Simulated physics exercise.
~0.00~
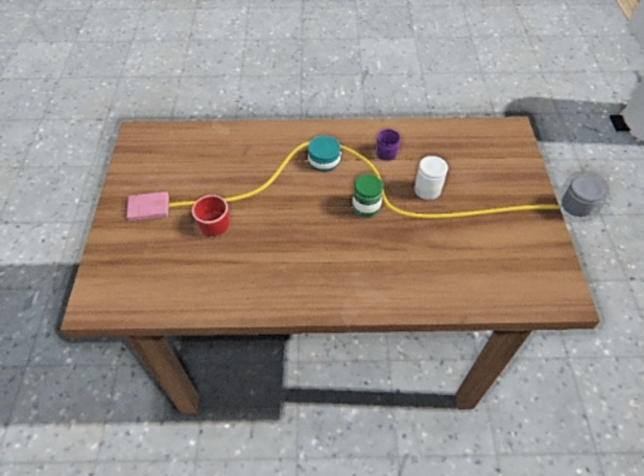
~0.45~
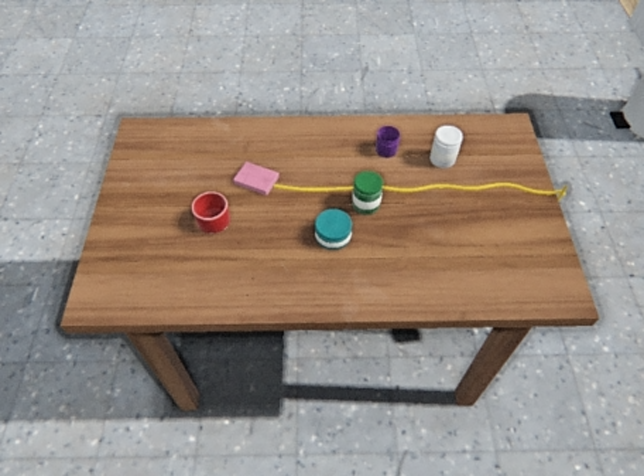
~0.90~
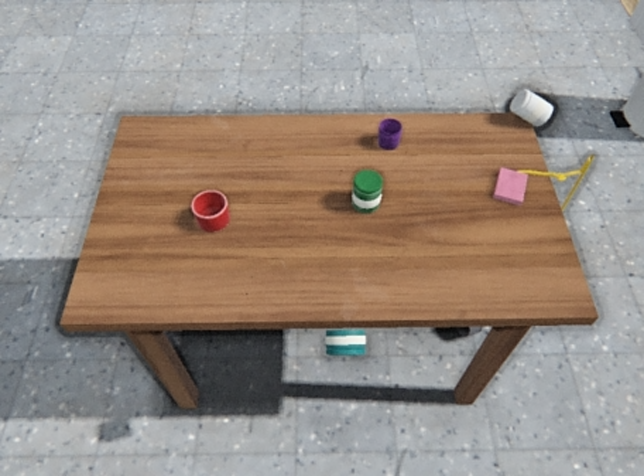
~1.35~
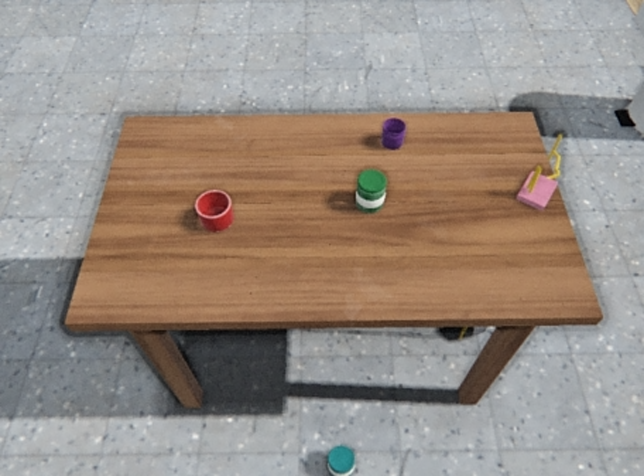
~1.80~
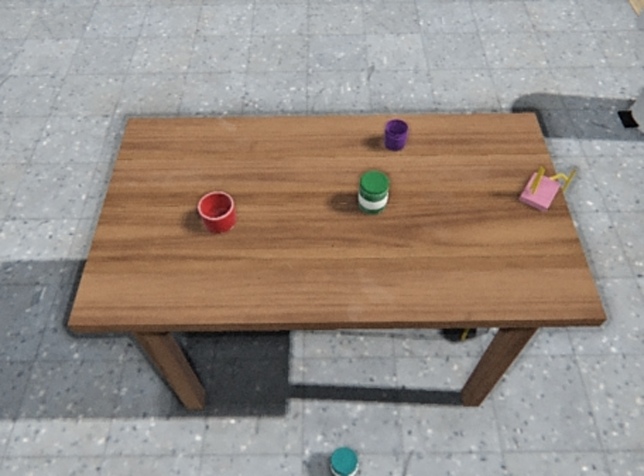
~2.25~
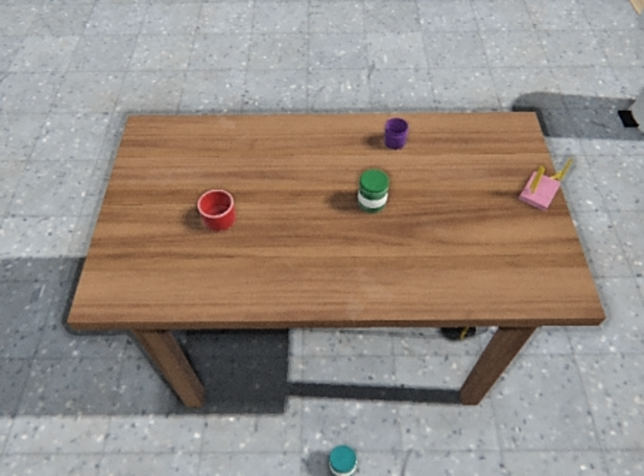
On a wooden table, a yellow cable drags a pink block to the right edge, while teal and white containers fall off.
